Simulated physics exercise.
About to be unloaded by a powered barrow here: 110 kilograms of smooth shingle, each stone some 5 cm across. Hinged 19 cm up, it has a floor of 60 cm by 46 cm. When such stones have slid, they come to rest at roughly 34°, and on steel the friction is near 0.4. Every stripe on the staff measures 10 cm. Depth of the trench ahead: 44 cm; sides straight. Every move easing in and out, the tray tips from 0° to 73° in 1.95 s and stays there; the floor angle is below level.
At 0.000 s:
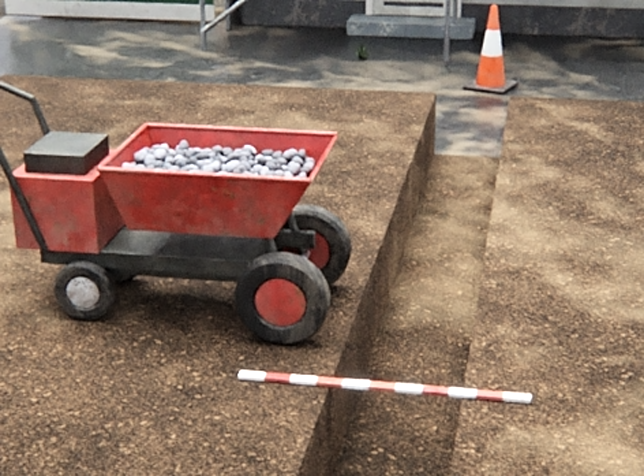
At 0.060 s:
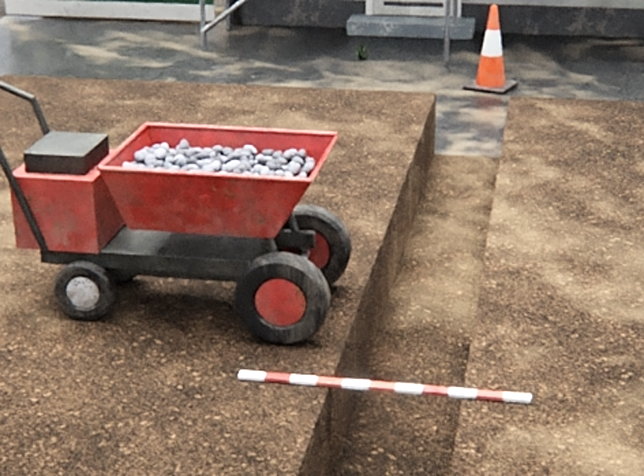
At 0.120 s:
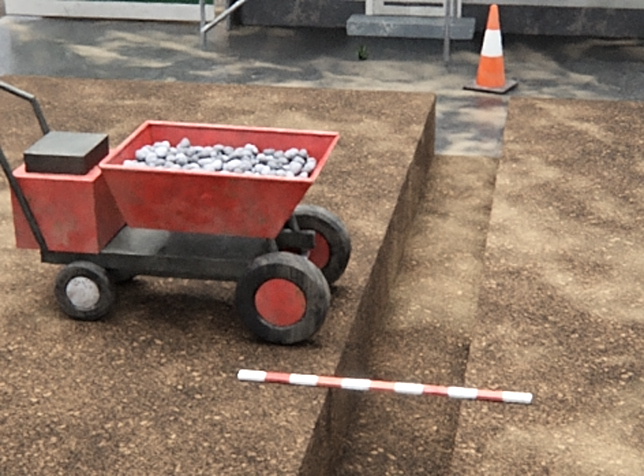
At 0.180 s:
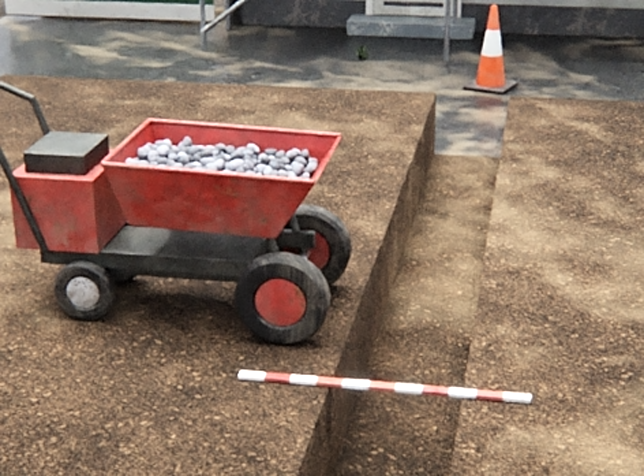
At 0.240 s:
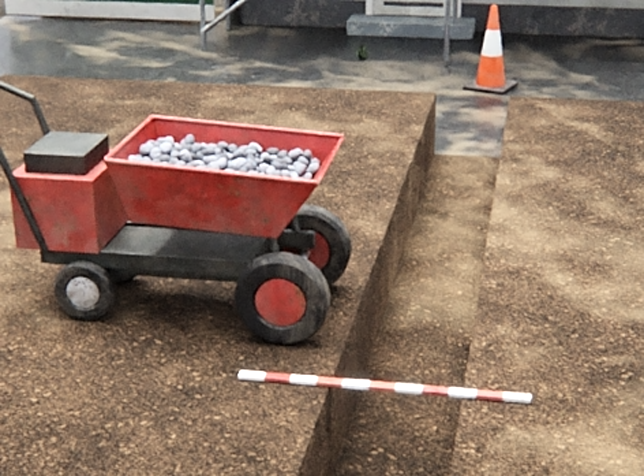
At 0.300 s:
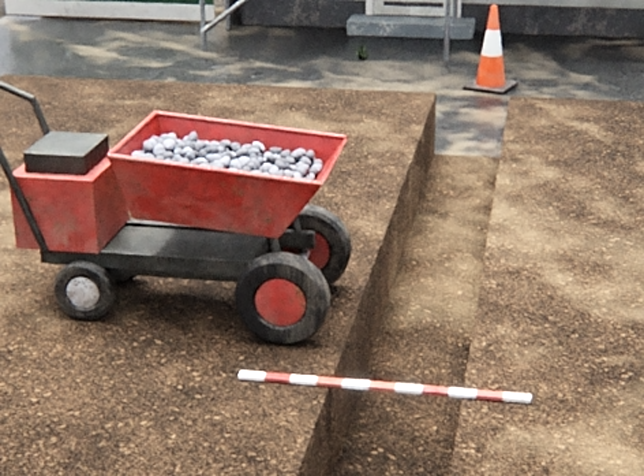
Red barrow tray loaded with grey stones tilting slightly forward to the right beside a straight-sided trench, the wheels staying still.
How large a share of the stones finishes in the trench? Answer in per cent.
A share of about 66 per cent.
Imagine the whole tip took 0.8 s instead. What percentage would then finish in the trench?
I'd put it at some 45 in a hundred.
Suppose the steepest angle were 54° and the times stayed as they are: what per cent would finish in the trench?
Share in trench: Approx. 45%.
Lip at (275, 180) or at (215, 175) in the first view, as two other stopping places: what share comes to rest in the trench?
About 95 and 100 per cent.
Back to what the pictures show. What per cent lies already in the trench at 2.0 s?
Roughly 35 percent of the load.
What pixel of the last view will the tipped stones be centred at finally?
The middle should be near (453, 401).
After 1.5 s the floor is at 61°; 96 % in the tray, 4 % in the trench; the foremost stones are at (456, 275).
After 2.0 s the floor is at 73°; 34 % in the tray, 37 % in the trench, 30 % past the trench; the foremost stones are at (619, 331).
After 2.4 s the floor is at 73°; 15 % in the tray, 50 % in the trench, 35 % past the trench; the foremost stones are past the picture's edge.
After 4.3 s the floor is at 73°; 0 % in the tray, 66 % in the trench, 34 % past the trench; the foremost stones are past the picture's edge.
